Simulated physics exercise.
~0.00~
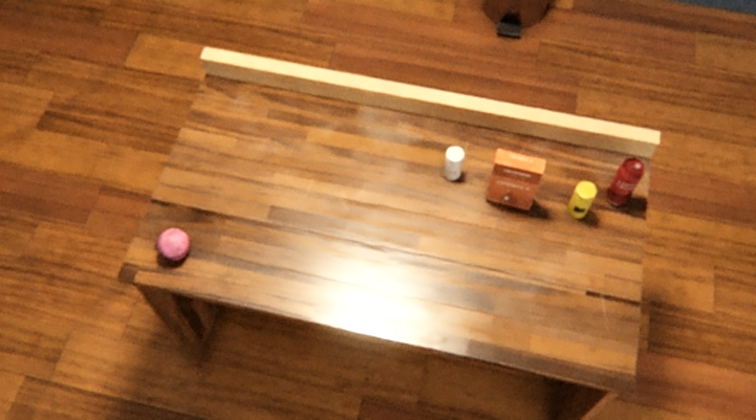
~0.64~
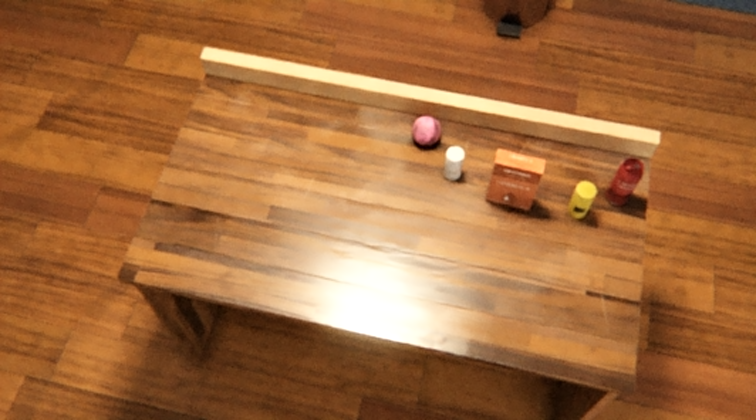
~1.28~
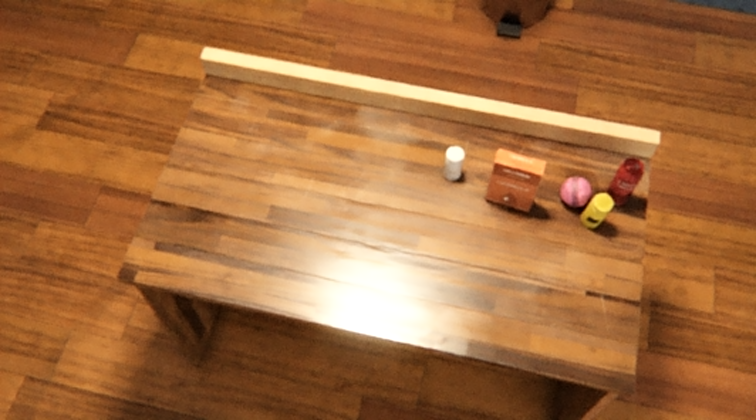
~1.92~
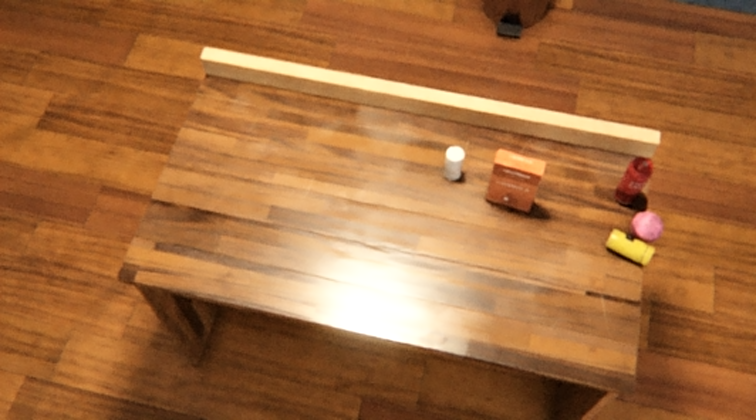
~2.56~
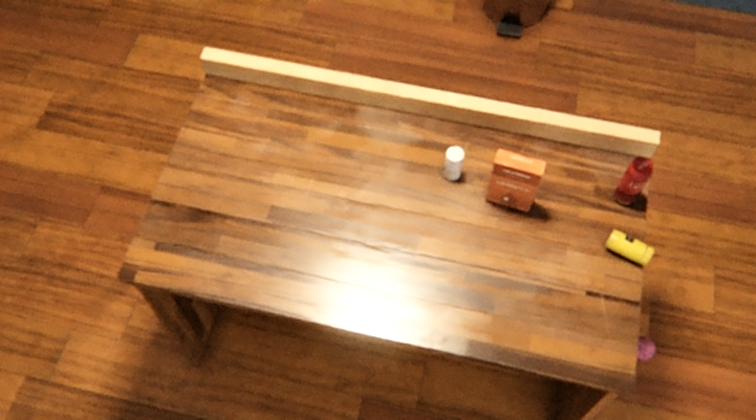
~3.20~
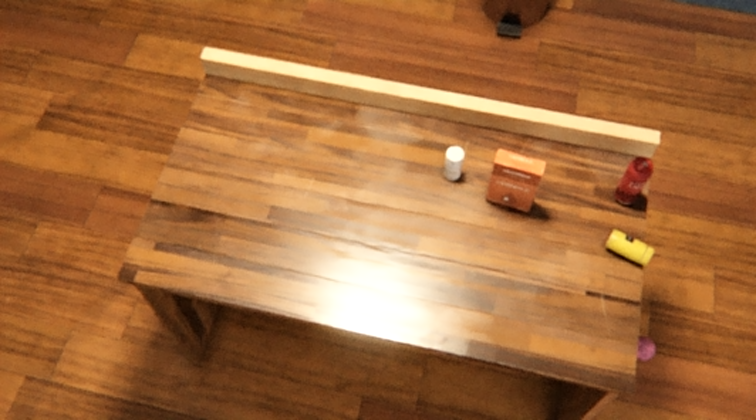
On a wooden table, a pink ball rebounds, topples a yellow shaker and drops off.
